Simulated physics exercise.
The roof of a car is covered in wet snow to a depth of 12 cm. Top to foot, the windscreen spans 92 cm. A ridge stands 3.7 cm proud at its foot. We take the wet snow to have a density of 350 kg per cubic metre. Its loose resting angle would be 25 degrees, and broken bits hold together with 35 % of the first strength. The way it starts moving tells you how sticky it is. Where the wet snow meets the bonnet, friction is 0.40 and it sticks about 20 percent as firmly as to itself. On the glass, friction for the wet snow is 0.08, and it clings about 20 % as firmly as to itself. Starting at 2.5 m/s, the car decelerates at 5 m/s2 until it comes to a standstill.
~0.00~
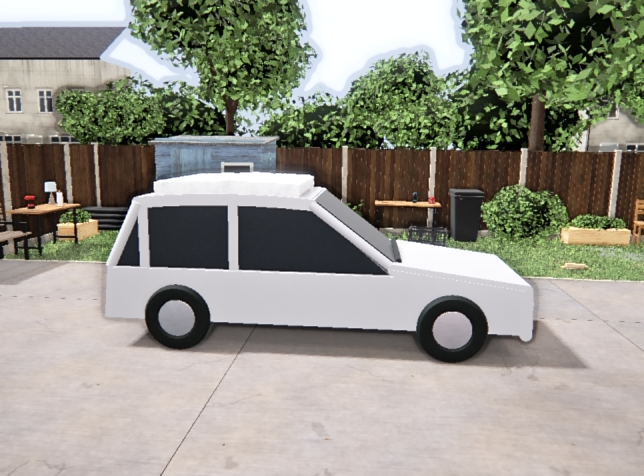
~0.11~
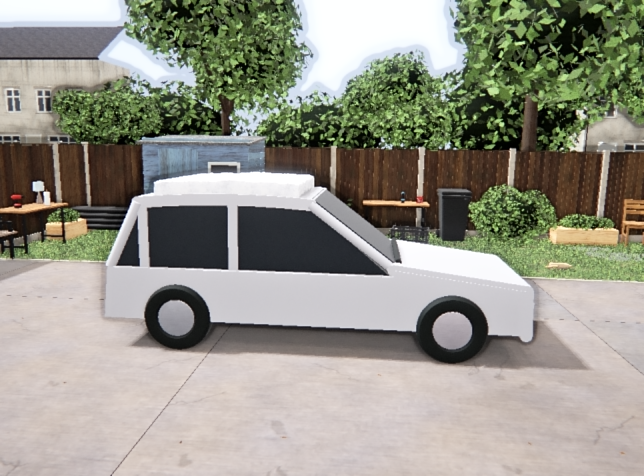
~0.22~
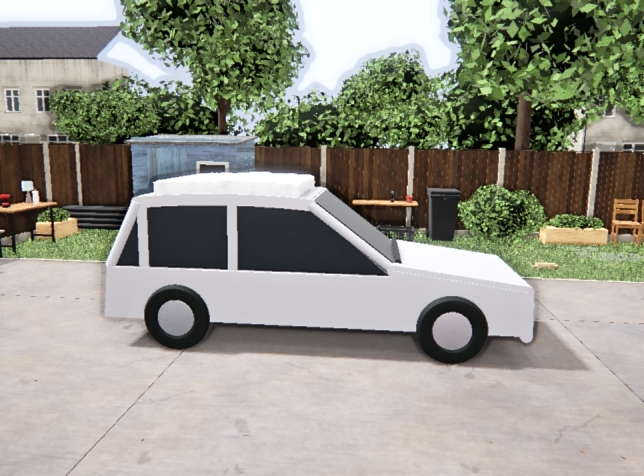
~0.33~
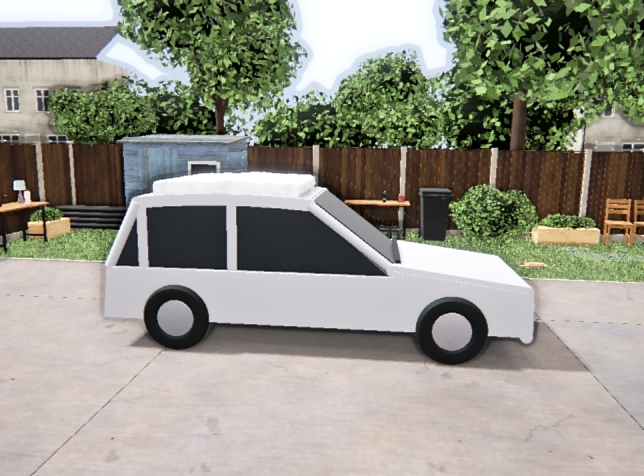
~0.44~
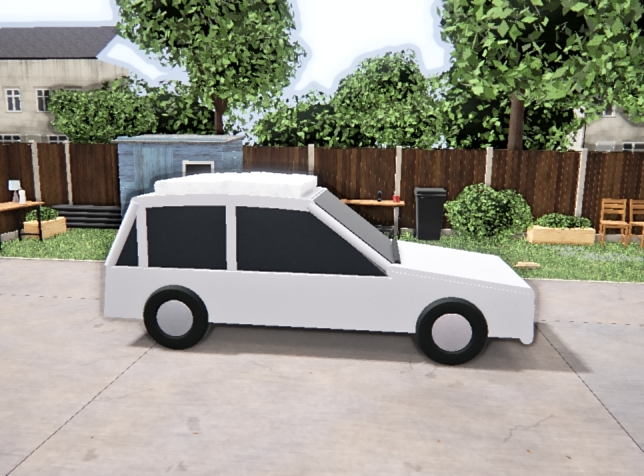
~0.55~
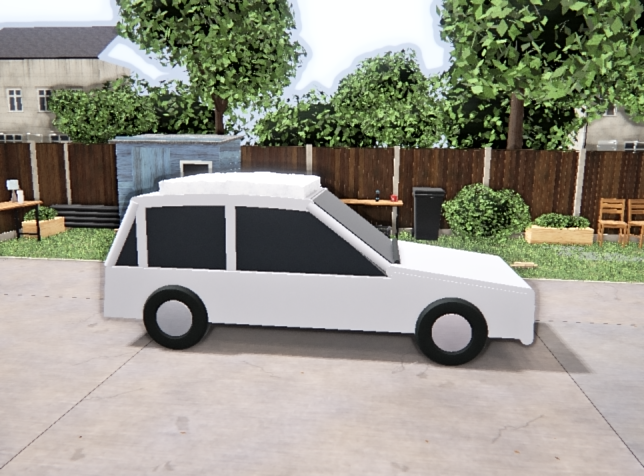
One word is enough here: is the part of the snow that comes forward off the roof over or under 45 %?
Under.
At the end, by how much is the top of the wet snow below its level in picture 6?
The gap comes to about 0 centimetres.
By 0.87 s, 95 % of the snow is on the roof, 5 % on the glass, none on the bonnet and none has gone off the nose.
By 1.25 s, 95 % of the snow is on the roof, 5 % on the glass, none on the bonnet and none has gone off the nose.
By 1.62 s, 95 % of the snow is on the roof, 5 % on the glass, none on the bonnet and none has gone off the nose.
By 2.00 s, 95 % of the snow is on the roof, 5 % on the glass, none on the bonnet and none has gone off the nose.
By 2.10 s, at the end, 95 % of the snow is on the roof, 5 % on the glass, none on the bonnet and none has gone off the nose.
